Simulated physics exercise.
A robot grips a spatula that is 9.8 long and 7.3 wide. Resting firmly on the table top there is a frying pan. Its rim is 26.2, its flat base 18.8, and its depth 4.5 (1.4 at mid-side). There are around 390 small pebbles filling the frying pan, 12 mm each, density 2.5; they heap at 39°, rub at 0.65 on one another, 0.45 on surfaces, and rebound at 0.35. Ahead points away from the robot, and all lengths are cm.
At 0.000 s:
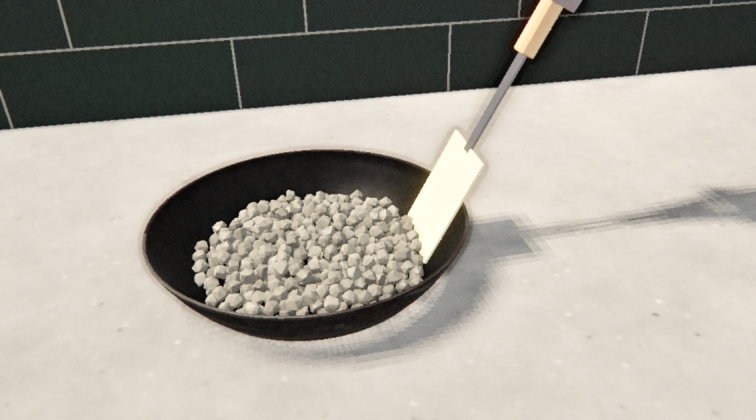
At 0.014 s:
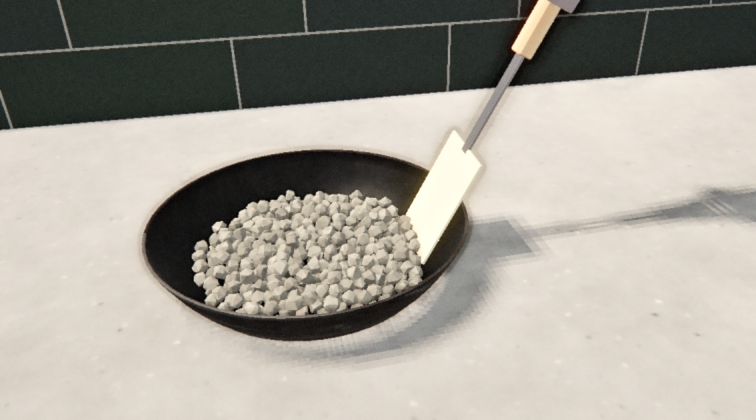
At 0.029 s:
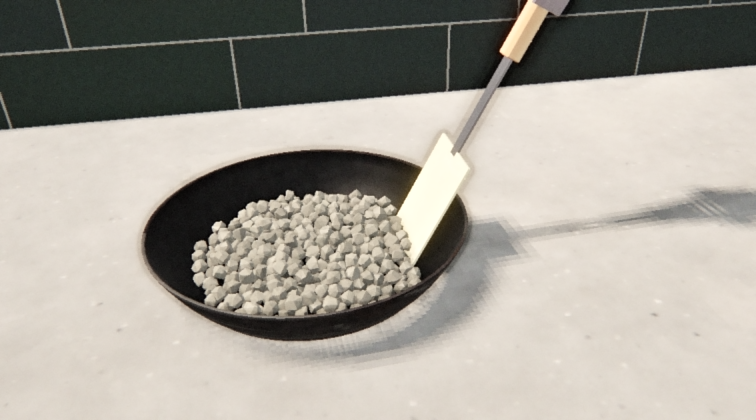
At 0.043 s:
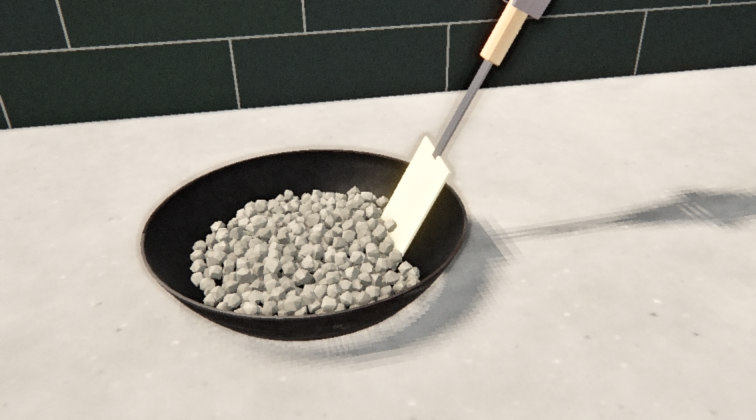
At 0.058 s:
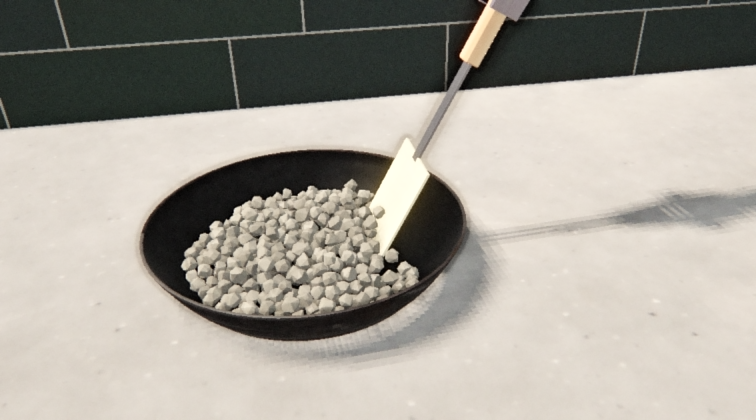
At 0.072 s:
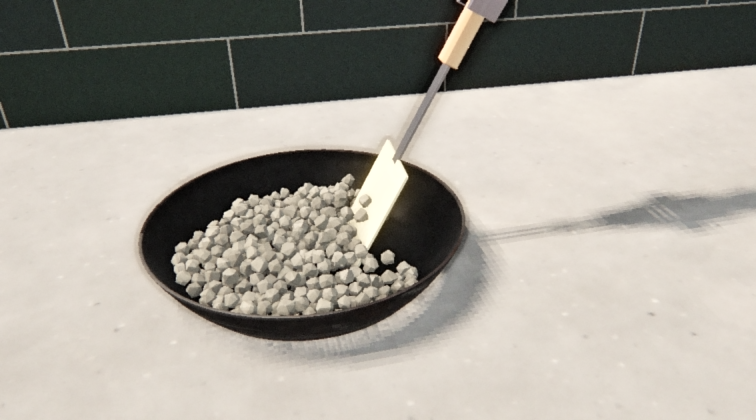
Spatula blade sliding left through a heap of small grey pebbles in a black frying pan, bunching them toward the left side.
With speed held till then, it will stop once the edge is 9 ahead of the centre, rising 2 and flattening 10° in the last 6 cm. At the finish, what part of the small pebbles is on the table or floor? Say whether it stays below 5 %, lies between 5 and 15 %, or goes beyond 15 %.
It goes beyond 15 %.
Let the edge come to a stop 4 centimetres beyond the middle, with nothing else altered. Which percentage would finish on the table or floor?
That would give close to 0 per cent.
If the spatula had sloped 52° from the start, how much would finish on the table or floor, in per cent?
In that case around 20 per cent.
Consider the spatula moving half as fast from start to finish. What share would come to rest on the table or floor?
Estimated result: Some 10 %.
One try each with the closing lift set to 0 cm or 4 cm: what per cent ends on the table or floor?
I'd say close to 20 percent for the first and close to 25 percent for the second.
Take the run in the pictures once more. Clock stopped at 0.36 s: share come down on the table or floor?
My estimate is roughly 15 %.
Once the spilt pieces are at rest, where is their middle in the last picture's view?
In the last view, it's around (37, 295).
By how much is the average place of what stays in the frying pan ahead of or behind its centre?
Roughly 3.5 centimetres ahead.
By 0.11 s, sloping 62°, highest piece 7 above the table; 390 in the frying pan.
By 0.14 s, sloping 59°, highest piece 8 above the table; 390 in the frying pan.
By 0.36 s, sloping 52°, highest piece 15 above the table; 298 in the frying pan, 63 on the table or floor, 29 on the blade or in flight.
By 1.41 s, sloping 52°, highest piece 5 above the table; 298 in the frying pan, 92 on the table or floor.
Final count, 298 in the frying pan, 92 on the table or floor. That is 24 % on the table or floor.
